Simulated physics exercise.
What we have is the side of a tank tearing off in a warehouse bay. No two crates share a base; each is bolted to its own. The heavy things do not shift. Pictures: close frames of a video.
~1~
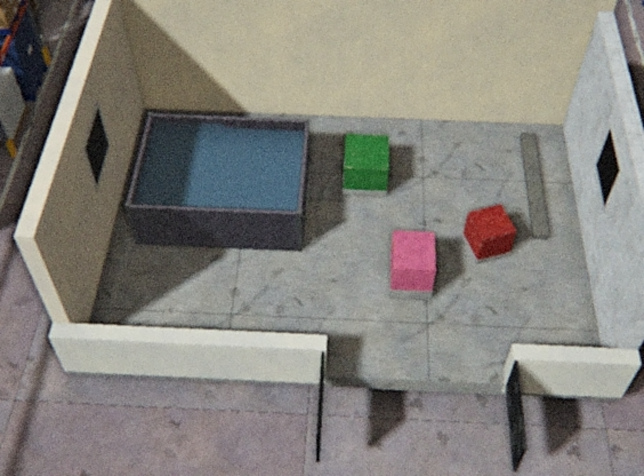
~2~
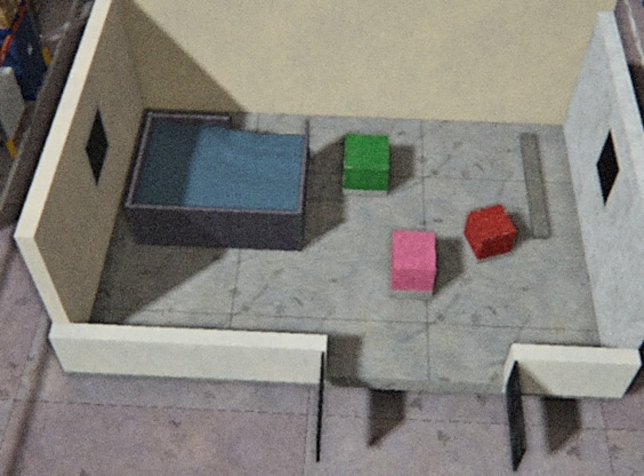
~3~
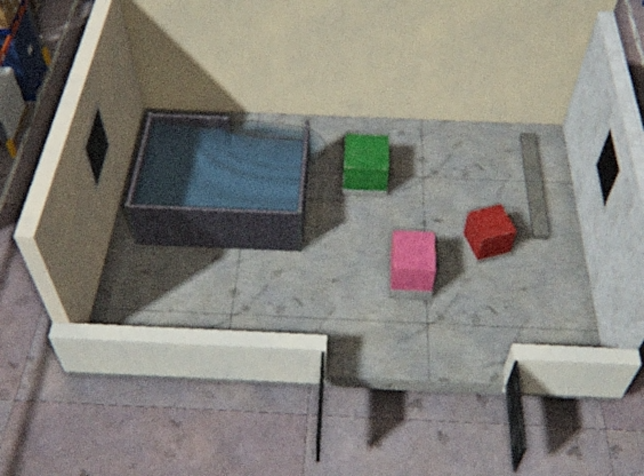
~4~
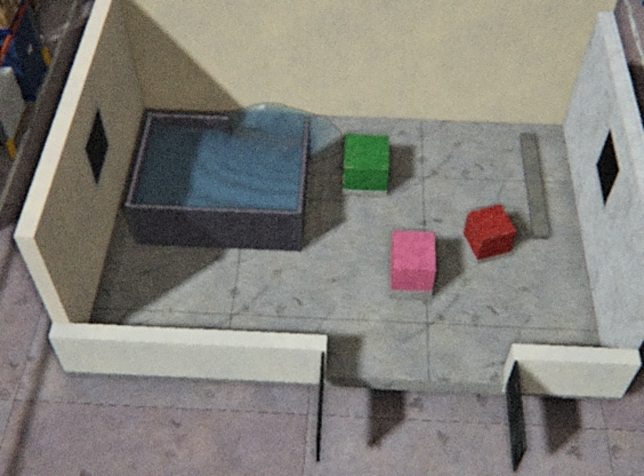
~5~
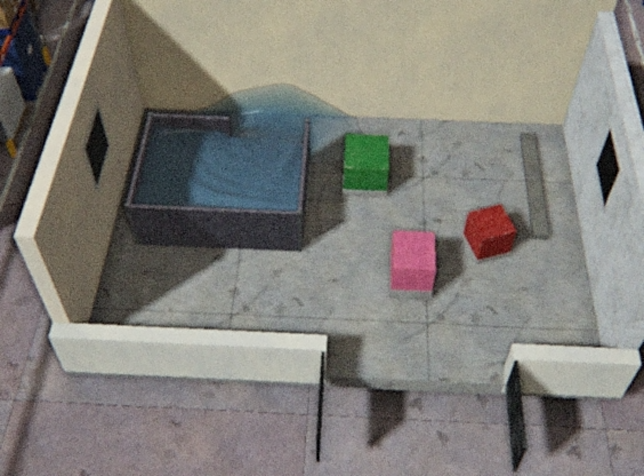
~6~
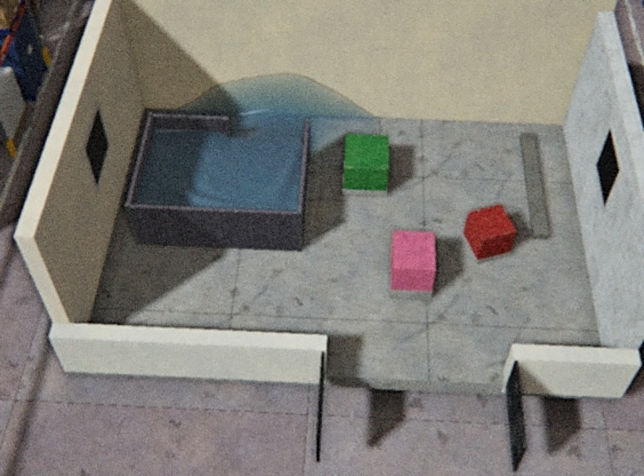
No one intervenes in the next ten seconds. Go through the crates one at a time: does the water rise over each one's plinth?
One at a time: The pink crate - water stays below; the green crate - water gets over; the red crate - water gets over.
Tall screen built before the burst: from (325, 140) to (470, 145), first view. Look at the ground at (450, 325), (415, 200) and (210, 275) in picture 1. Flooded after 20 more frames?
One after the other: Clear, not flooded, no water.
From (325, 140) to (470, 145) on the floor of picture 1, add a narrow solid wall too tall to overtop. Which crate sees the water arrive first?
That would be the crate marked green.
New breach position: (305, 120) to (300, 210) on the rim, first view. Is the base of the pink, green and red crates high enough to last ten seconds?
As I see it, the pink crate is overtopped, the green crate is overtopped and the red crate is overtopped.
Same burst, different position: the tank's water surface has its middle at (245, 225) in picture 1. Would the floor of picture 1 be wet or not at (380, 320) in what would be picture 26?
That point would end up bone-dry.
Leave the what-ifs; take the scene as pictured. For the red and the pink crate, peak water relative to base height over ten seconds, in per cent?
The first reaches around 210 in a hundred, the second around 70.
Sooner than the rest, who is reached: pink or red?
I'd pick the crate marked red.
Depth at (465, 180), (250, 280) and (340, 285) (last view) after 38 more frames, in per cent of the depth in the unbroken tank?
Roughly 6 per cent, 2 per cent and 4 per cent.
A moment on, water covers 20 % of the floor; the pink crate not reached, the green crate water round its plinth, the red crate not reached.
Next, water covers 40 % of the floor; the pink crate not reached, the green crate water round its plinth, the red crate water round its plinth.
Then, water covers 60 % of the floor; the pink crate not reached, the green crate water round its plinth, the red crate water round its plinth.
Later, water covers 90 % of the floor; the pink crate water round its plinth, the green crate water round its plinth, the red crate water round its plinth.
In the end, water covers 100 % of the floor; the pink crate stayed above the water, the green crate was topped, the red crate was topped.
